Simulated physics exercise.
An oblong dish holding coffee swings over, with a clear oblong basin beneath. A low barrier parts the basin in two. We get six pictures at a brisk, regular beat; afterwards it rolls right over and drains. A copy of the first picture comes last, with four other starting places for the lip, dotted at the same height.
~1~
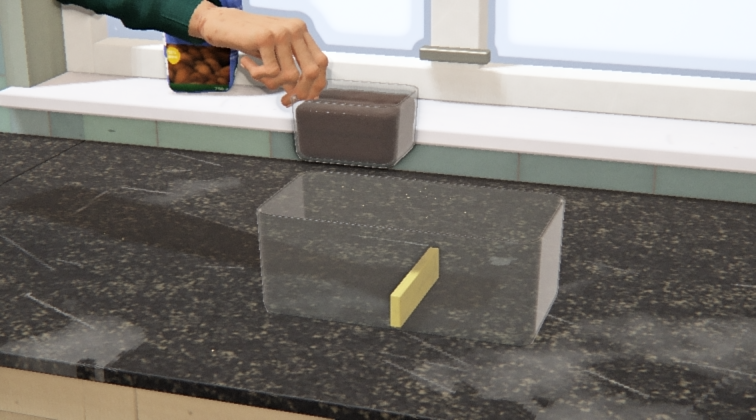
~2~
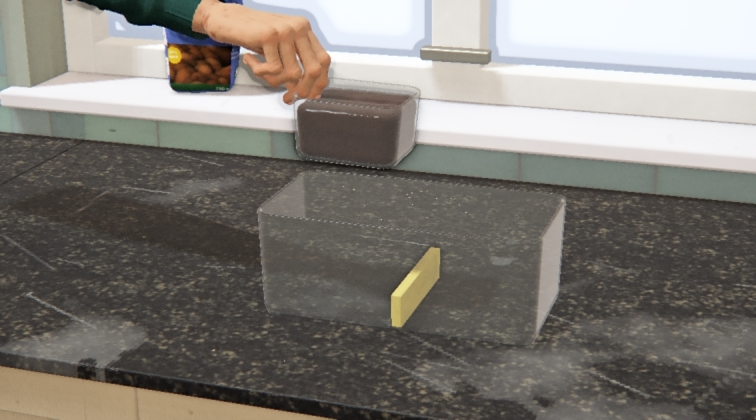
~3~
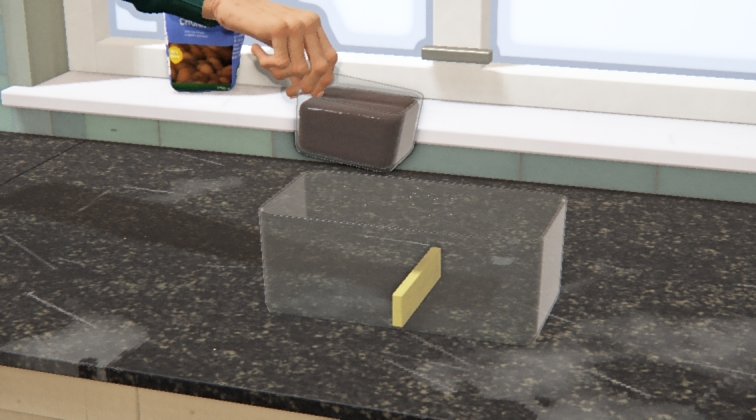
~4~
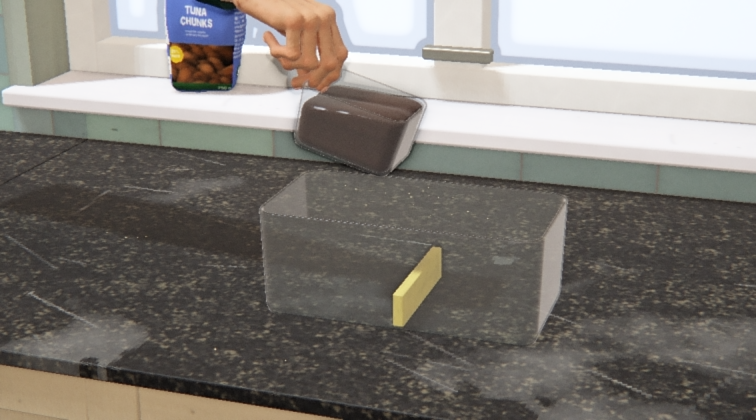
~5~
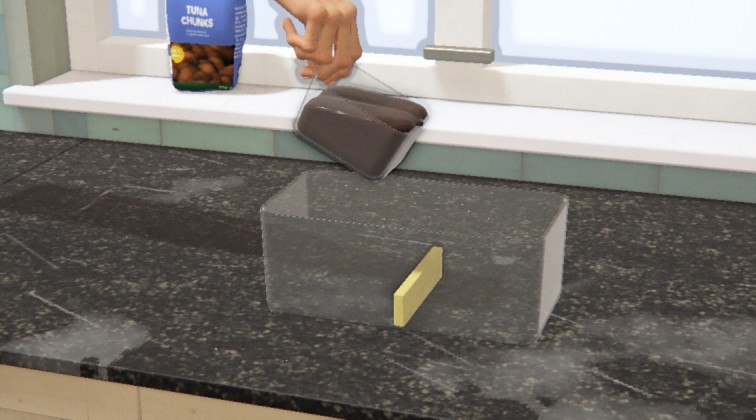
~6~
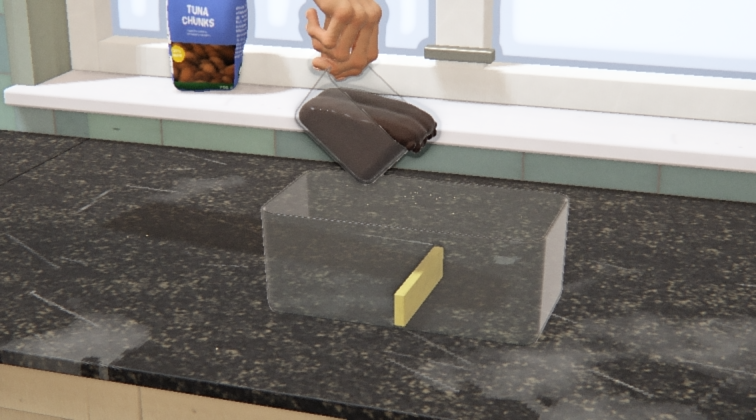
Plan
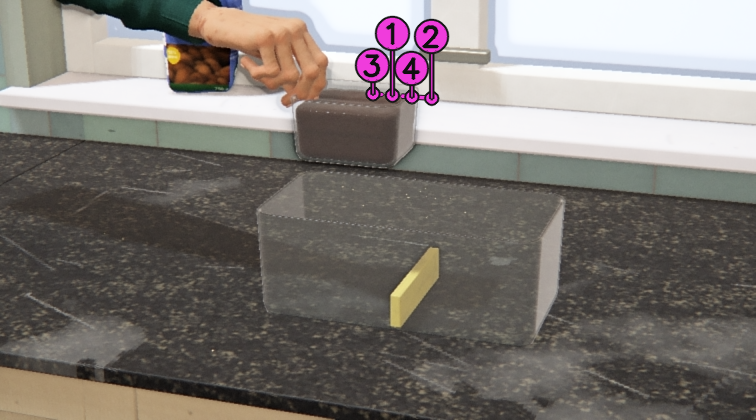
The clip opens on a hand above a clear oblong dish of dark brown coffee, upright behind a larger clear basin with a low yellow barrier inside. The dish then tilts steadily to the right as the hand shifts rightward, and coffee slides over its lower right lip.
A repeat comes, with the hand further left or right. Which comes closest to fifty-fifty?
Choose 3.
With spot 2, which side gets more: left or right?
More ends on the right.
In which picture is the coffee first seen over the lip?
Picture 5.
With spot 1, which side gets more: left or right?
More ends on the right.
On the marked copy, 1 at (392, 95); 2 at (431, 98); 3 at (373, 93); 4 at (411, 96).
If 1 is chosen, about 28 % ends left of the wall and 71 % right of it.
If 2 is chosen, about 7 % ends left of the wall and 90 % right of it.
If 3 is chosen, about 50 % ends left of the wall and 49 % right of it.
If 4 is chosen, about 11 % ends left of the wall and 87 % right of it.
